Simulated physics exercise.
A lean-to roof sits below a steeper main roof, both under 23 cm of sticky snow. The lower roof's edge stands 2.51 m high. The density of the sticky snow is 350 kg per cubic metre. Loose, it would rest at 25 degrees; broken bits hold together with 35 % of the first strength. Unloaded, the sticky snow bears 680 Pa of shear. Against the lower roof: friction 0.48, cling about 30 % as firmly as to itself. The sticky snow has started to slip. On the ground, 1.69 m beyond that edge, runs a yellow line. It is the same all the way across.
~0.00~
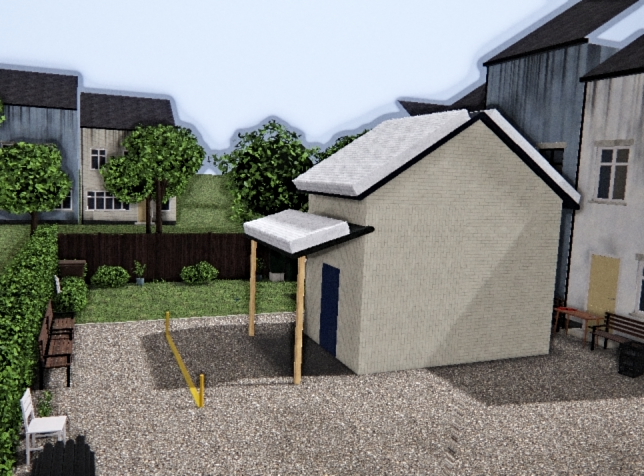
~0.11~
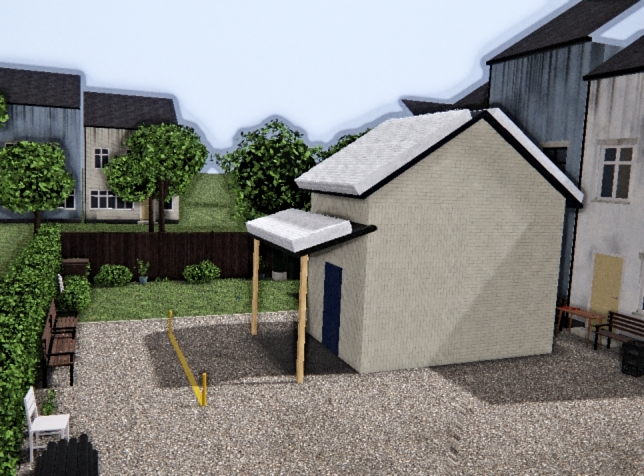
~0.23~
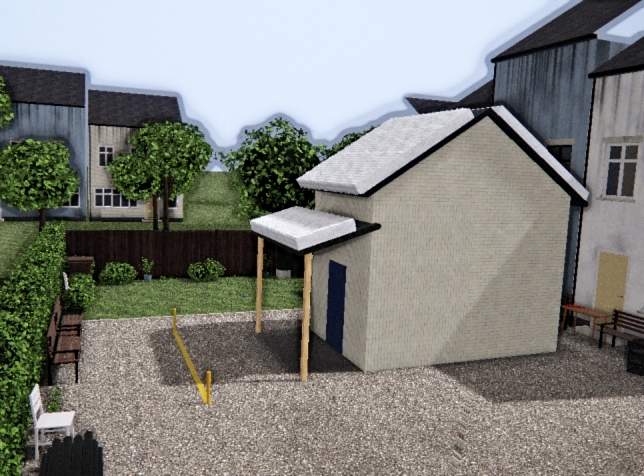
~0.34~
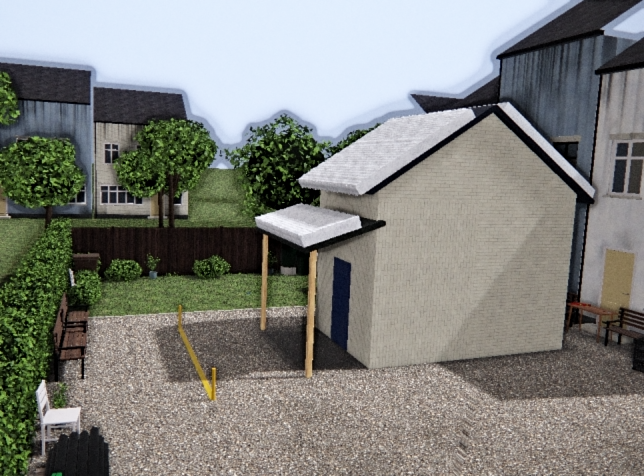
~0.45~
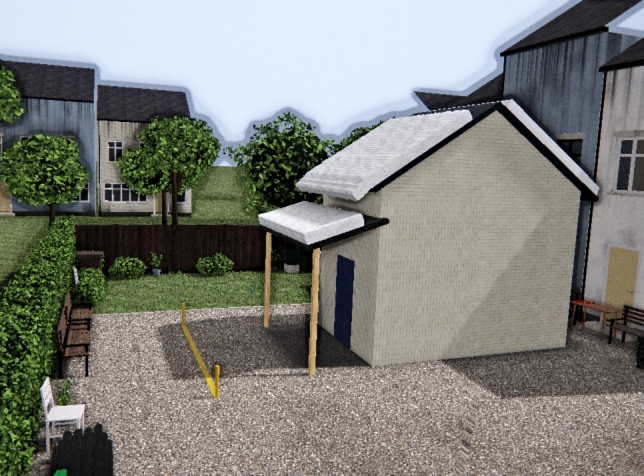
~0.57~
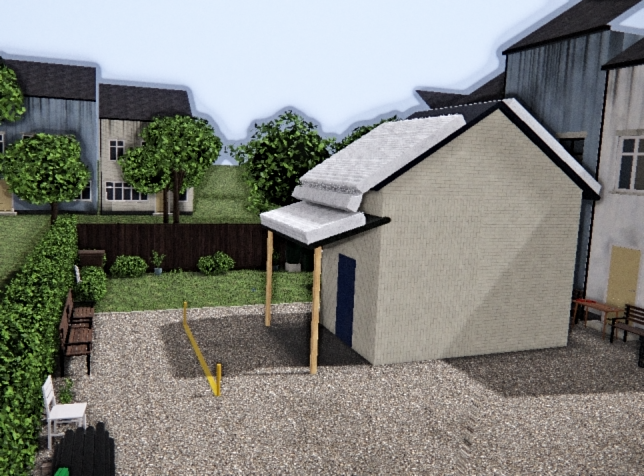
In the video, thick snow covers the steep main roof and lower lean-to roof of a pale brick building beside a gravel yard; the main roof's snow slides down leftward, extends past its lower edge, and cracks above the lean-to.
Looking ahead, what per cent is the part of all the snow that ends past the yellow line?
Expect roughly 39 %.
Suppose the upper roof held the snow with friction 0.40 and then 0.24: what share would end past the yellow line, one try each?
In that order: 8 %, 30 %.
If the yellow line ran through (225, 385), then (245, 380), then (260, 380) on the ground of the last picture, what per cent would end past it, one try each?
In that order: 45 %, 55 %, 65 %.
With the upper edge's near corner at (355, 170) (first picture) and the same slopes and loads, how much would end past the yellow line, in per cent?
Then about 45 %.
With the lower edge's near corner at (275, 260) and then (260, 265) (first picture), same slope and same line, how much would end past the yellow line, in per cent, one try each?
In turn about 30 %, 25 %.
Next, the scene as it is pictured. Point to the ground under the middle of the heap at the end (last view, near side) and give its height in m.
Around (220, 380); it stands about 0.4 m.
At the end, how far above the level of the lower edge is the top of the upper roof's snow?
Roughly 0.5 m.
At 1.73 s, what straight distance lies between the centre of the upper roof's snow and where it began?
Some 4.4 m.
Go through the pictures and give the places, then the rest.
Front end of the sticky snow at (357, 186), in the first frame.
Front end of the sticky snow at (358, 186), its middle shifted 2.3 cm, in the second frame.
Front end of the sticky snow at (359, 193), its middle shifted 9.3 cm, 3 % of it past the upper edge, in one piece, in the third frame.
Front end of the sticky snow at (360, 185), its middle shifted 21 cm, 7 % of it past the upper edge, in one piece, in the fourth frame.
Front end of the sticky snow at (356, 191), its middle shifted 39 cm, 13 % of it past the upper edge, cracking, in the fifth frame.
Front end of the sticky snow at (350, 200), its middle shifted 62 cm, 21 % of it past the upper edge, cracking, in the sixth frame.
By 1.10 s, none is below the lower edge and 0 % is past the line.
By 1.73 s, 53 % is below the lower edge and 3 % is past the line.
By 2.37 s, 82 % is below the lower edge and 39 % is past the line.
By 3.00 s, 82 % is below the lower edge and 39 % is past the line.
By 3.30 s, at the end, 82 % is below the lower edge and 39 % is past the line.
